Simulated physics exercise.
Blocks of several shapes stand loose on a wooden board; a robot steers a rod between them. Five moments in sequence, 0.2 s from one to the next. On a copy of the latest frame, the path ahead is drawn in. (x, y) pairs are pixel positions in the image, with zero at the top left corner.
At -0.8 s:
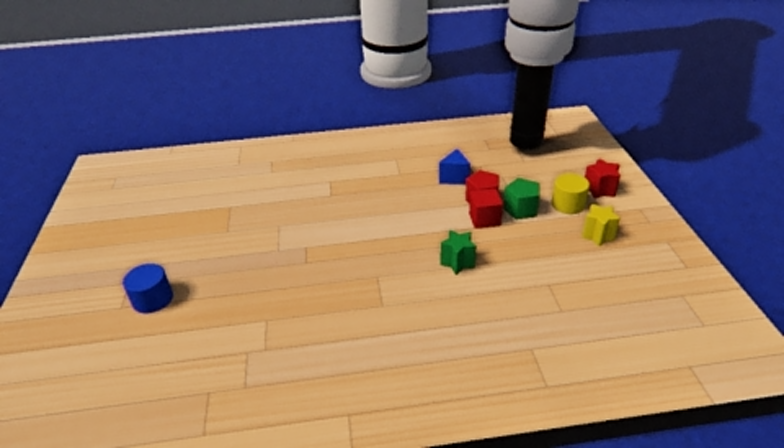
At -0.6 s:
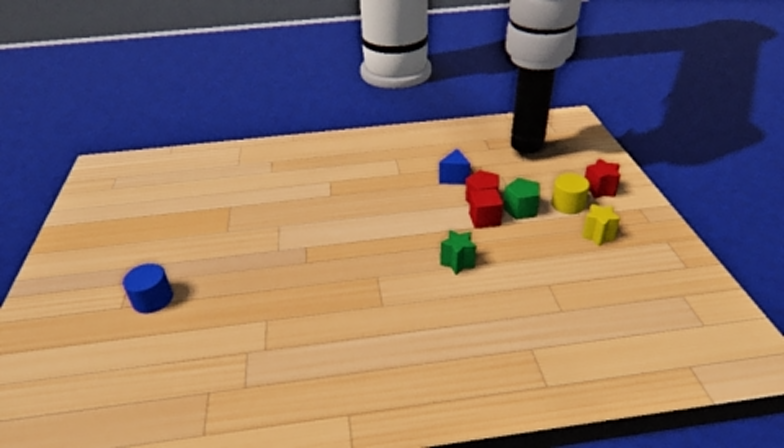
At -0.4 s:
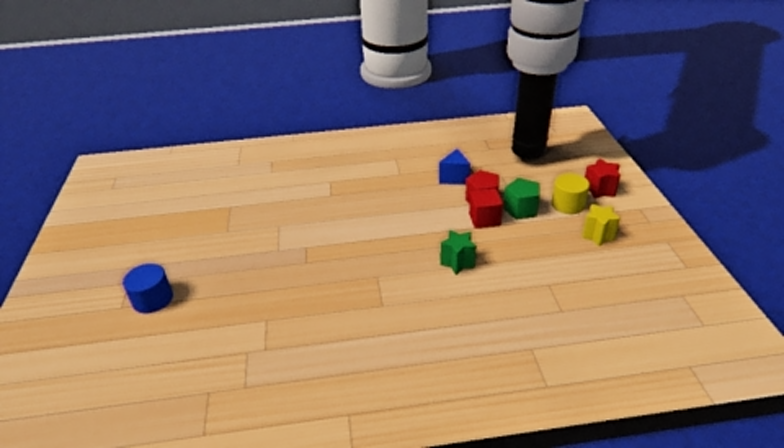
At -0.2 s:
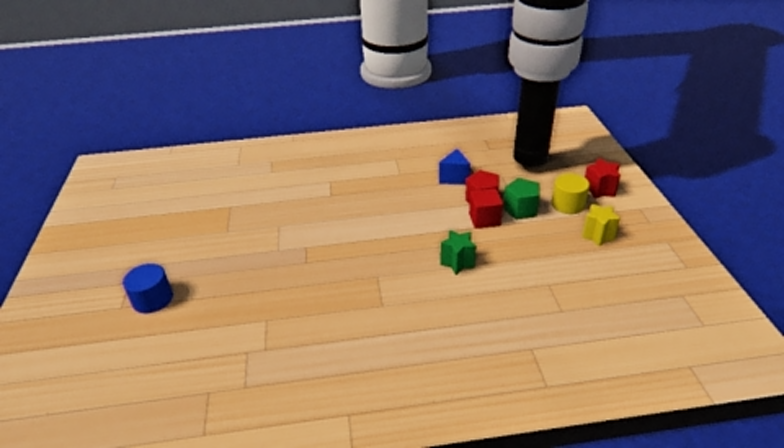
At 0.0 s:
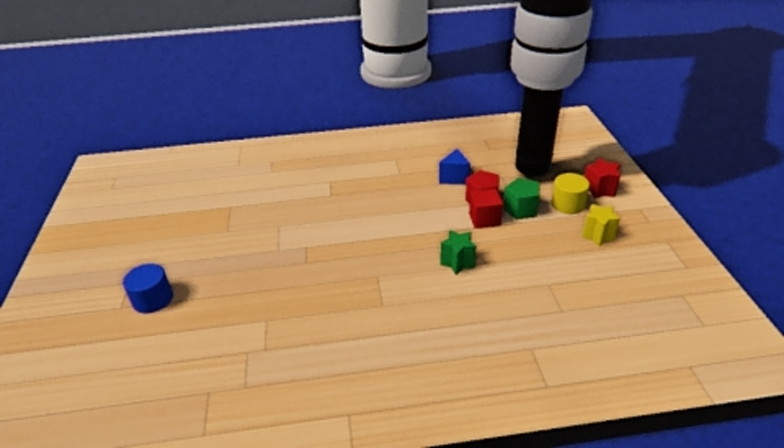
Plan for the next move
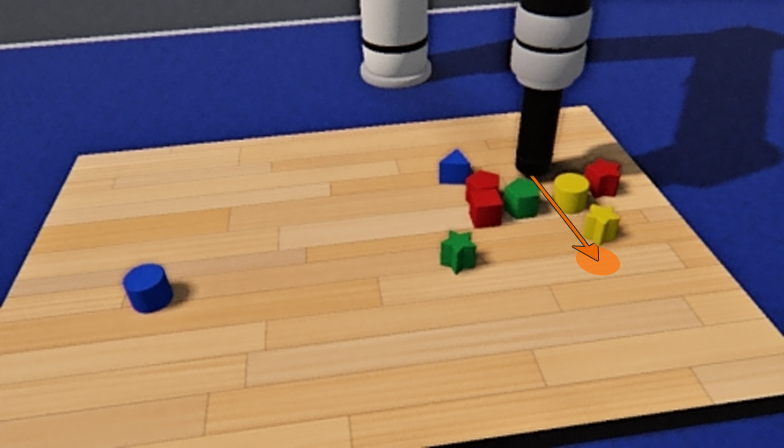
A black rod hanging from a white robot arm stands at the far right of a light wooden board, seen from above at an angle against a blue surface. Small red, green, yellow and blue blocks cluster near it, with a lone blue cylinder at left. The arm eases the rod slightly forward toward the green and yellow blocks, while the blocks and camera stay still.
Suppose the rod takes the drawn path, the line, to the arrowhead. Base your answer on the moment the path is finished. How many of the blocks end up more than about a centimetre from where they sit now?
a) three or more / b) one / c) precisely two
Option c.
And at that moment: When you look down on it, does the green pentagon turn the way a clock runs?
Short answer: Yes.
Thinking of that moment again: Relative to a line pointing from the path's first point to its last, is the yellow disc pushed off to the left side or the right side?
Facing from start to end, it shifts left.
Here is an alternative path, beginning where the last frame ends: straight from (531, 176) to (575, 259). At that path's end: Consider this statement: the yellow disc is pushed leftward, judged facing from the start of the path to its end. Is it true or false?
Verdict: True.
The drawn path runs from (531, 176) directly to (598, 261).
On the path given first. One third of the way, rod at (553, 192); yellow disc at (588, 192).
Two thirds of the way, rod at (575, 220); green pentagon at (524, 190), turned 25° clockwise; yellow disc at (617, 206); yellow star block at (611, 223), turned 15° clockwise.
At the end, rod at (600, 252); green pentagon at (524, 190), turned 25° clockwise; yellow disc at (619, 207); yellow star block at (641, 243), turned 15° anticlockwise; red star block not moved.
